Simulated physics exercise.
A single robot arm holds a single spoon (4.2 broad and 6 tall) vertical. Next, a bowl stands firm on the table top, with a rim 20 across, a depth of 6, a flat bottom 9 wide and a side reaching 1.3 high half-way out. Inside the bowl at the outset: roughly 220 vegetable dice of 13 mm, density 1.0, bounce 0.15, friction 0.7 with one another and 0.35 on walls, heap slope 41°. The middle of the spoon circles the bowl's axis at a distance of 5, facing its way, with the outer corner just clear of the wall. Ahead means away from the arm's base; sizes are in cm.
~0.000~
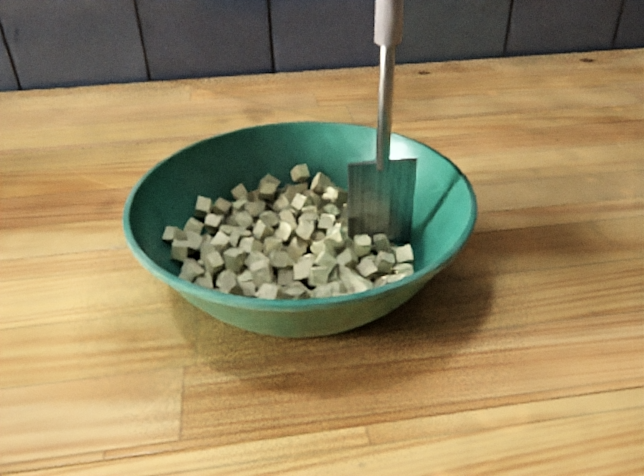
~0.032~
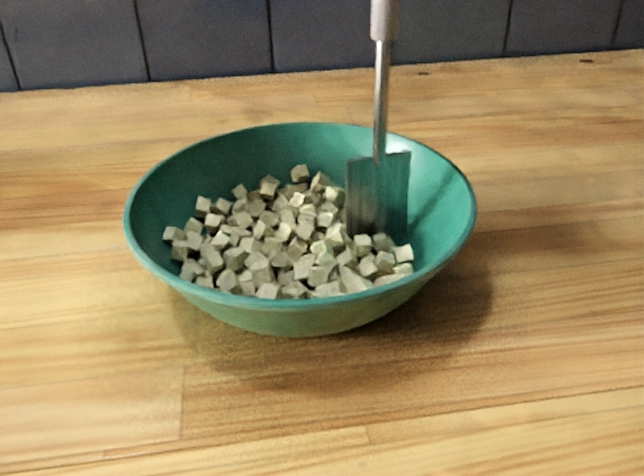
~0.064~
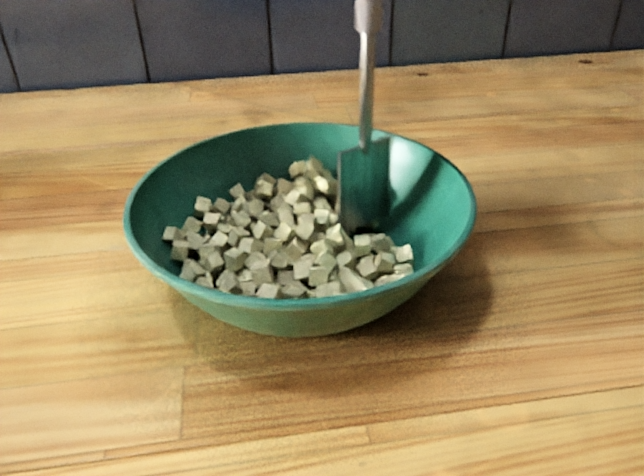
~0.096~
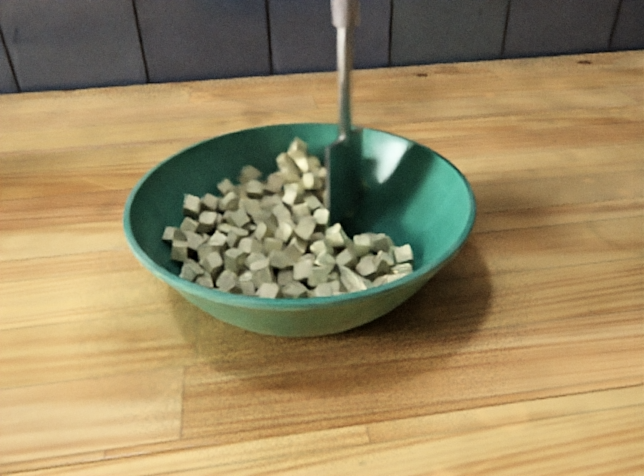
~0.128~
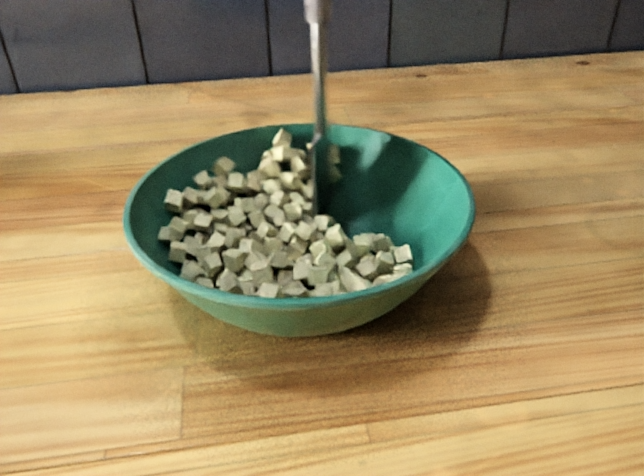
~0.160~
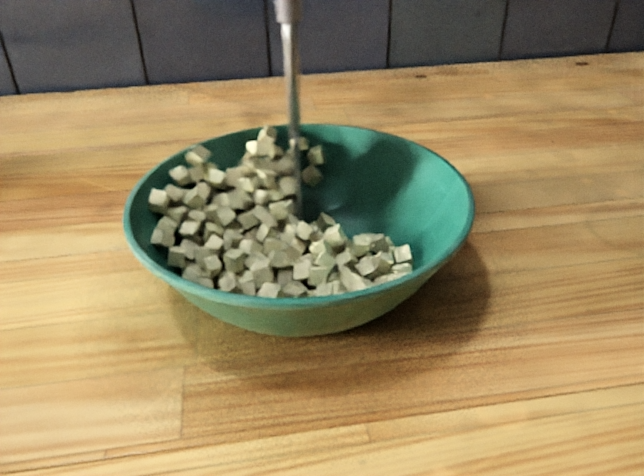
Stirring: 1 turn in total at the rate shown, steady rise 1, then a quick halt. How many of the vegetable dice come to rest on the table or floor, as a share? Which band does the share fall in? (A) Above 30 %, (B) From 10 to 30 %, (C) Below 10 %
Answer: B.
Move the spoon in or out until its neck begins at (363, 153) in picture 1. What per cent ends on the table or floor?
About 5 per cent.
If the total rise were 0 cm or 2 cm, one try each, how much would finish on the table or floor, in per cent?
Roughly 15 and 15 per cent.
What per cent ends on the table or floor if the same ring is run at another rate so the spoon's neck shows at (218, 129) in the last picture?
Around 45 in a hundred.
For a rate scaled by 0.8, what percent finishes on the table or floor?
That gives some 15 percent.
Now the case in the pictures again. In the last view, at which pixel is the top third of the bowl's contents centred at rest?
Centre, approx.: (357, 180).
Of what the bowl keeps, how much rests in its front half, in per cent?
About 30 per cent.
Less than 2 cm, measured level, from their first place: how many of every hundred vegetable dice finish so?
Around 5 in a hundred, roughly.
By 0.33 s, 190° round, highest piece 8 above the table; 204 in the bowl, 1 on the table or floor, 12 in flight or on the tool.
By 0.50 s, 295° round, highest piece 8 above the table; 189 in the bowl, 23 on the table or floor, 5 in flight or on the tool.
By 0.79 s, 0° round, highest piece 7 above the table; 174 in the bowl, 43 on the table or floor.
By 1.49 s, 0° round, highest piece 7 above the table; 174 in the bowl, 43 on the table or floor.
Final count, 174 in the bowl, 43 on the table or floor. That is 20 % on the table or floor.
